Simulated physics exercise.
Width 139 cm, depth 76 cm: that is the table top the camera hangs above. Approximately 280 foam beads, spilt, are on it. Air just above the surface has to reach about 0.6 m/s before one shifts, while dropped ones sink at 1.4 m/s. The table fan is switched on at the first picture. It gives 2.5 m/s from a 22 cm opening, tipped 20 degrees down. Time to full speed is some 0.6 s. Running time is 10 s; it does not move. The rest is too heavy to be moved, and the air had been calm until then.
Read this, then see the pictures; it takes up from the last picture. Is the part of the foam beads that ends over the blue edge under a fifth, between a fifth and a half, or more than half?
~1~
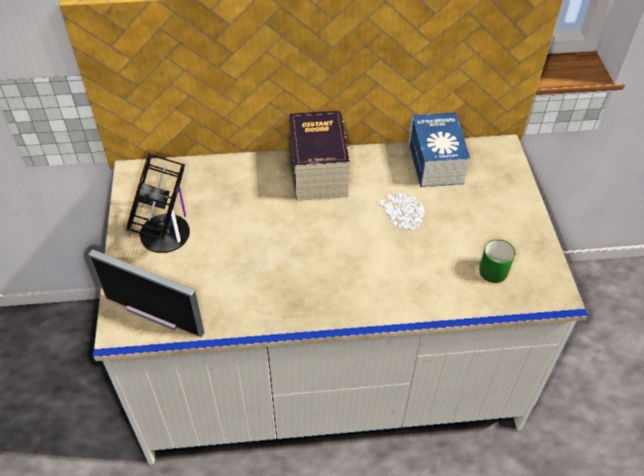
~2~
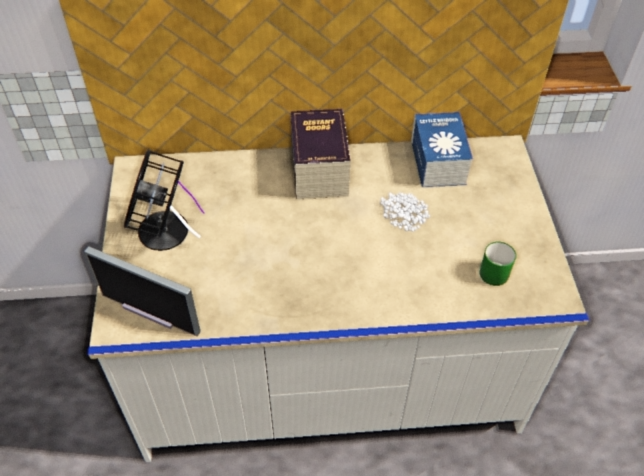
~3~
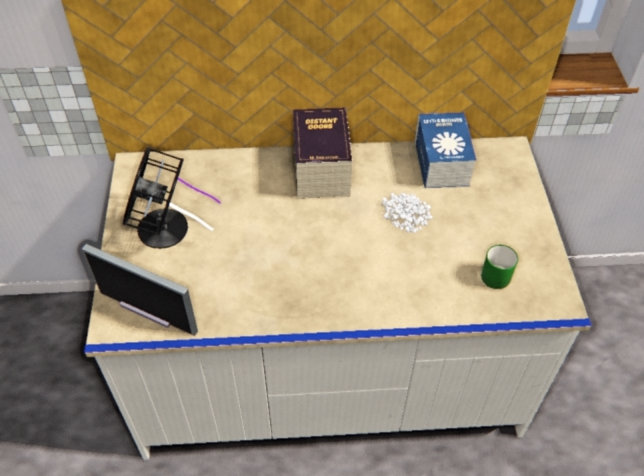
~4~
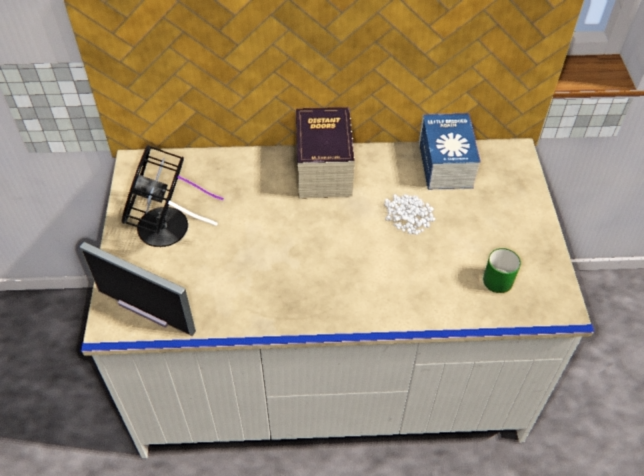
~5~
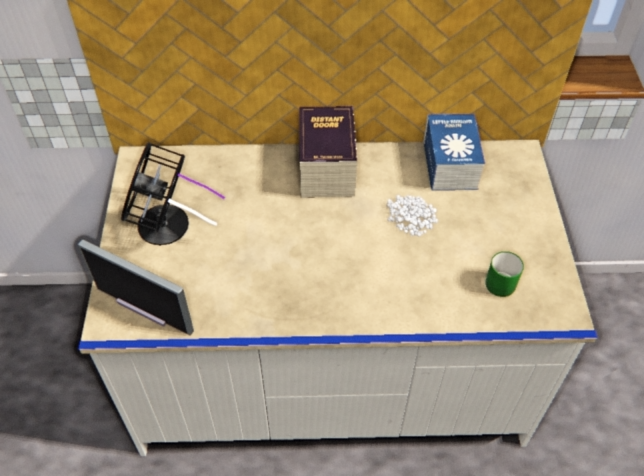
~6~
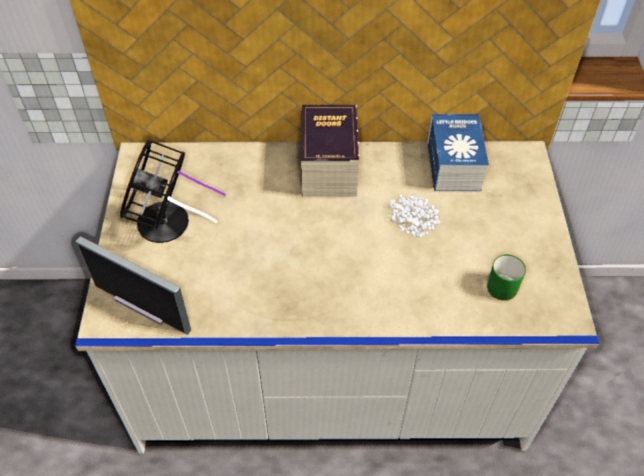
Final share: Short of a fifth.
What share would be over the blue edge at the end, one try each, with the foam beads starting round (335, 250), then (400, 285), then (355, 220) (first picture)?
Try by try: About 60 per cent, 100 per cent and 0 per cent.
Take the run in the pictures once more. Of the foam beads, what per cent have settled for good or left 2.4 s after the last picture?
The share is roughly 90 %.
Then, 1.2 s after the last picture, 9 % are on the move or not yet settled, 0 % are over the blue edge; the middle of those still in play is near (424, 143).
Then, 2.4 s after the last picture, 7 % are on the move or not yet settled, 0 % are over the blue edge; the middle of those still in play is near (424, 143).
Then, 4.7 s after the last picture, 6 % are on the move or not yet settled, 0 % are over the blue edge; the middle of those still in play is near (424, 143).
Then, 9.2 s after the last picture, at the end, 0 % are over the blue edge; the middle of those still in play is near (424, 143).
